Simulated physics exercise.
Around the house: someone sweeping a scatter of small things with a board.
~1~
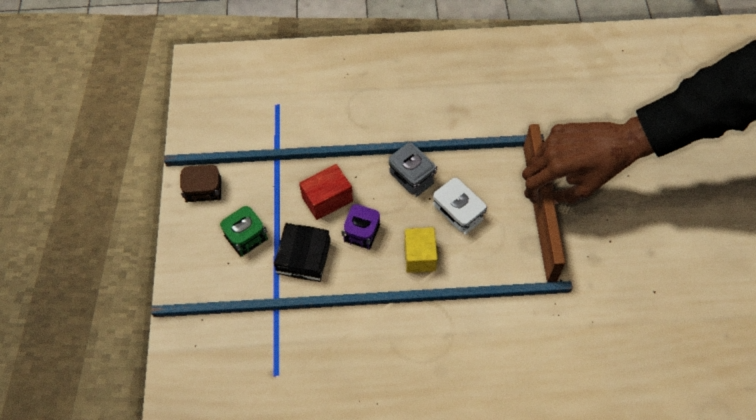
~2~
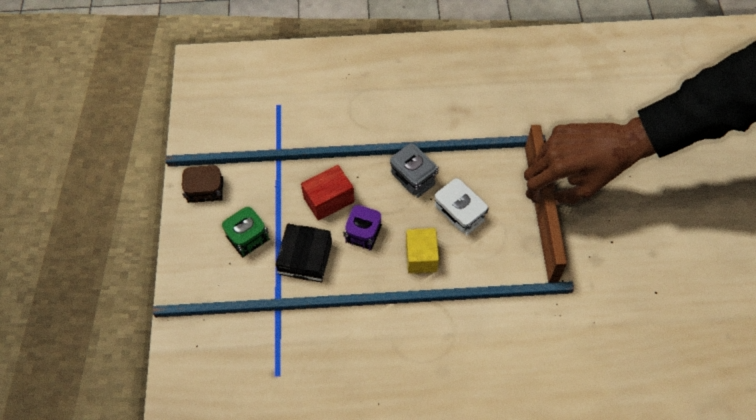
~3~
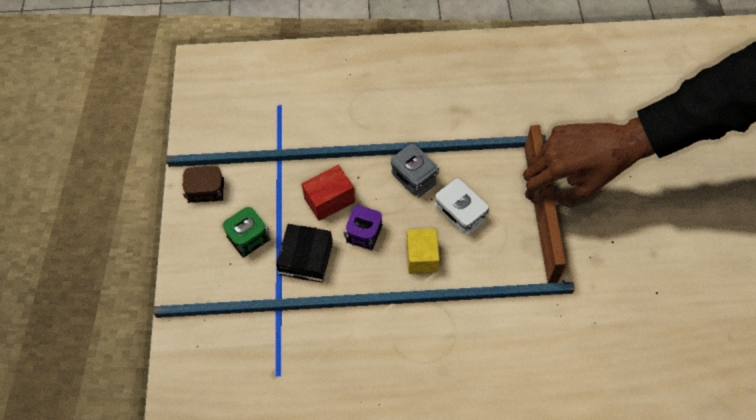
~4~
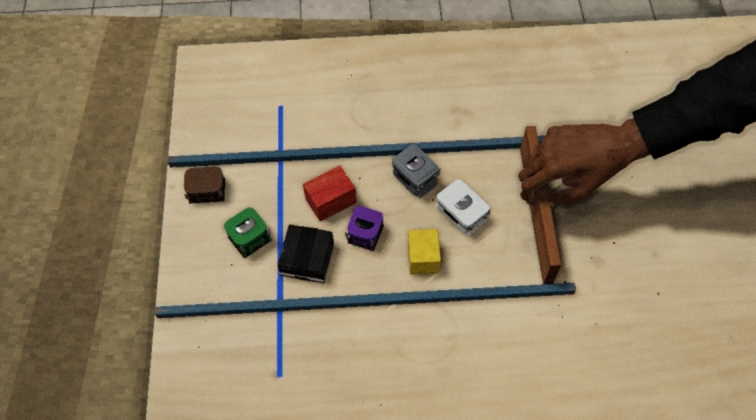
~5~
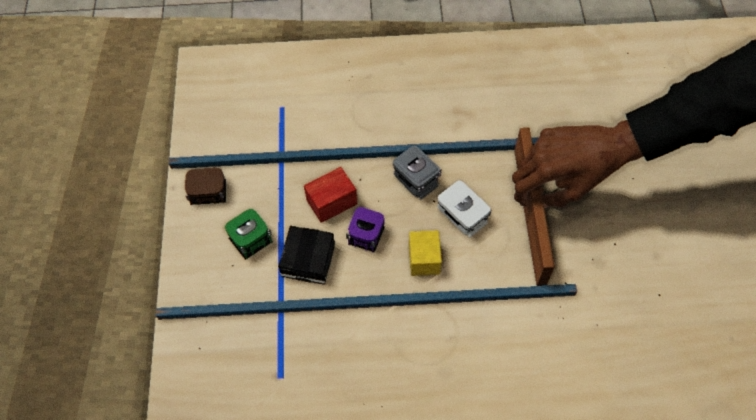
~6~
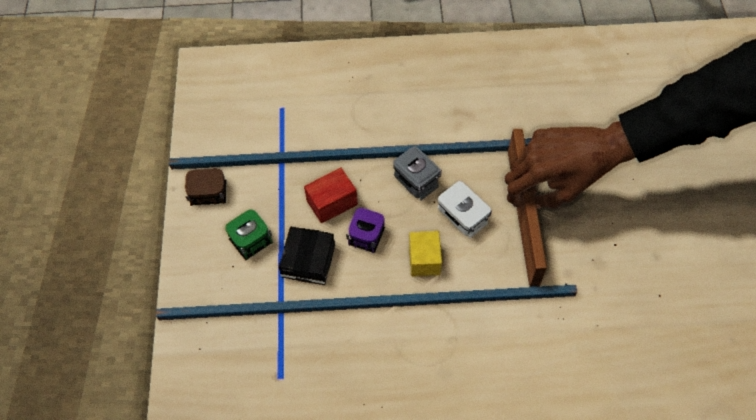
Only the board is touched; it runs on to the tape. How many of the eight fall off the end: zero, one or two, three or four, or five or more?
The number that fall off is zero.
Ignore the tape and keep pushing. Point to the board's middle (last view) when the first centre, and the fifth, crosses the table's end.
At (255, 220) for the first, at (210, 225) for the fifth.
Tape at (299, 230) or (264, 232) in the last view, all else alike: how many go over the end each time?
The counts: 0 and 0.
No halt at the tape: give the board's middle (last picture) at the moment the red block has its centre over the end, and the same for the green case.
Near (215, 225) and (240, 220).
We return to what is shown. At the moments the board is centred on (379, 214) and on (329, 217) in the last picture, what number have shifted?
At the one place 6, at the other 7.
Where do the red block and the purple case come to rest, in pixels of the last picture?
First (228, 192), then (235, 243).
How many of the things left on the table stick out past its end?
Overhanging: 0.
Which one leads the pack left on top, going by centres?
The brown case.
Soon after, none off yet; brown case at rest near (206, 187); green case at rest near (249, 234); black box at rest near (308, 255).
Then, none off yet; brown case at rest near (206, 187); green case at rest near (249, 234); black box moved about its own width near (280, 266).
At rest, the number that fall off is zero.
